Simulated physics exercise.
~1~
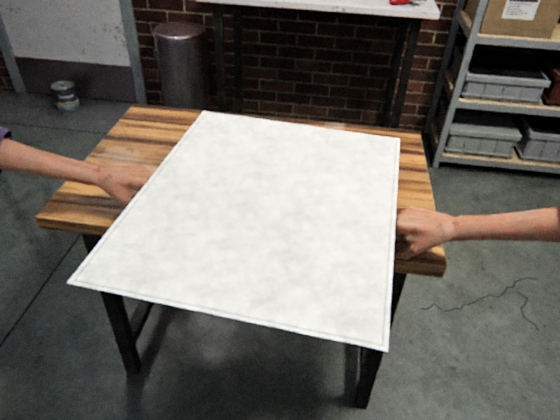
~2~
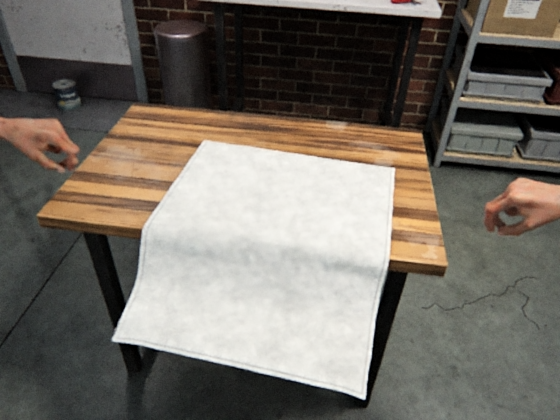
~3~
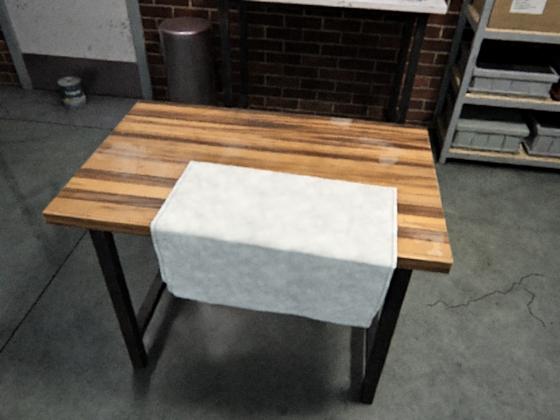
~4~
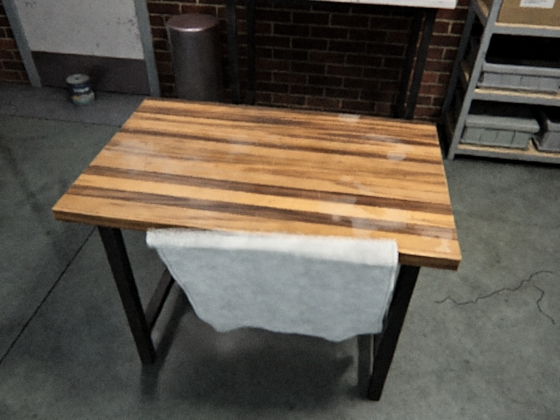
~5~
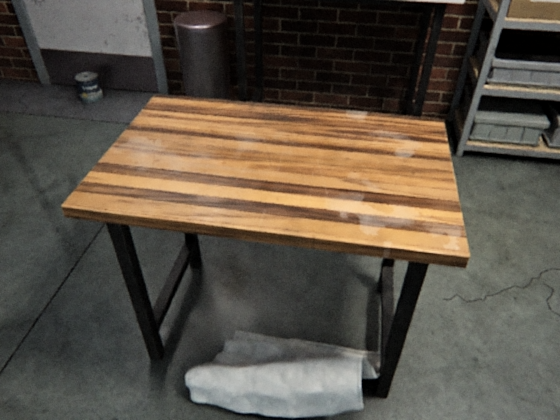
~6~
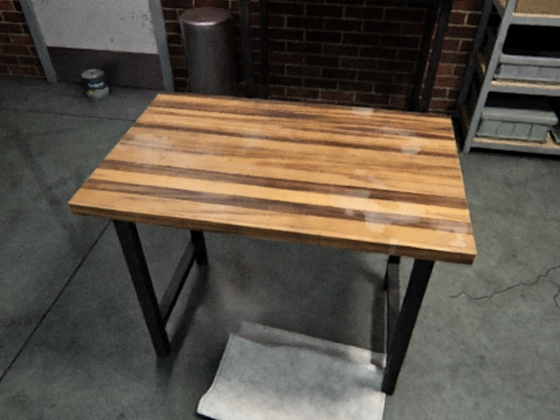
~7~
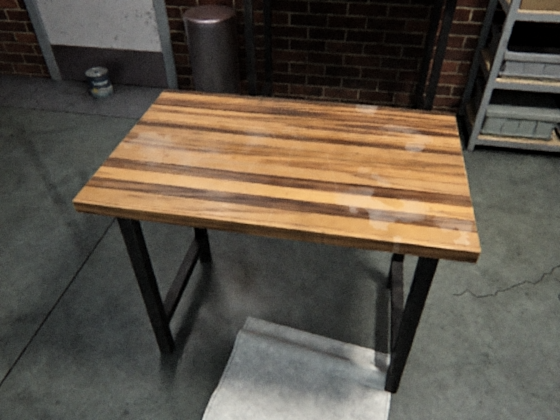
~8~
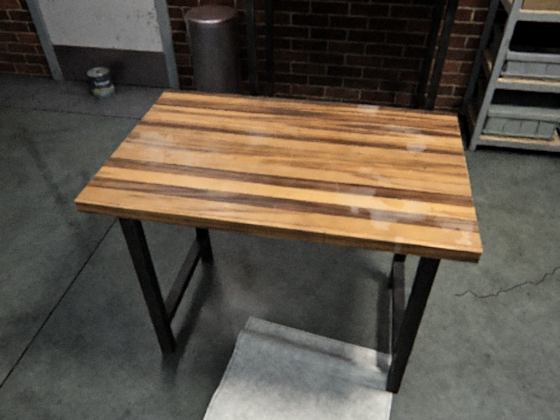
White hand towel released by two hands over a wooden workbench, sliding off the front edge and ending on the floor.
